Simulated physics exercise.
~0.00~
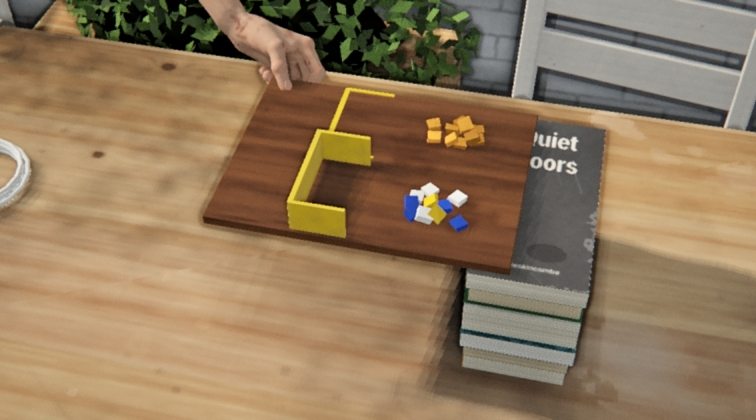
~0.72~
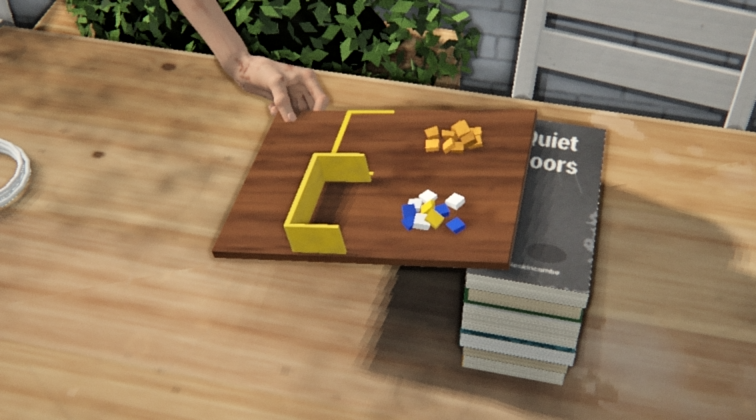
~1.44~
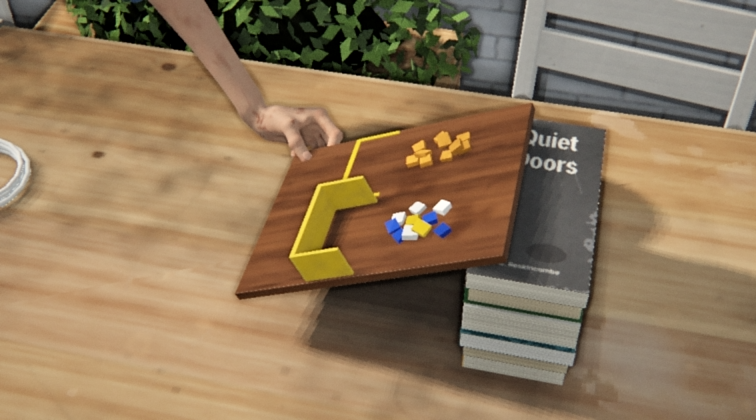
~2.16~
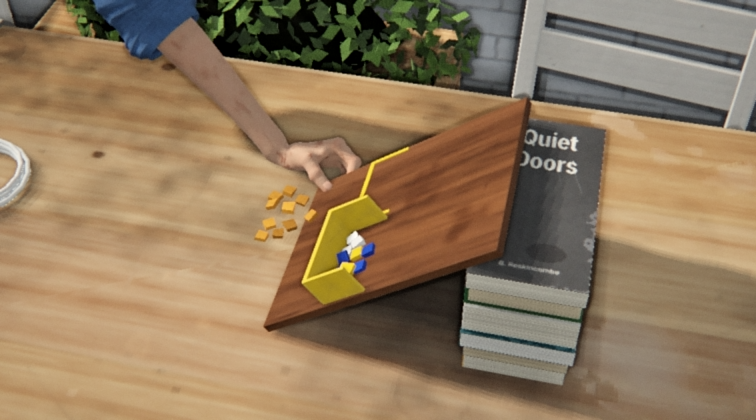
Wooden board on stacked books tilting as a hand lowers one end, orange pieces sliding past a yellow bar, mixed pieces caught.
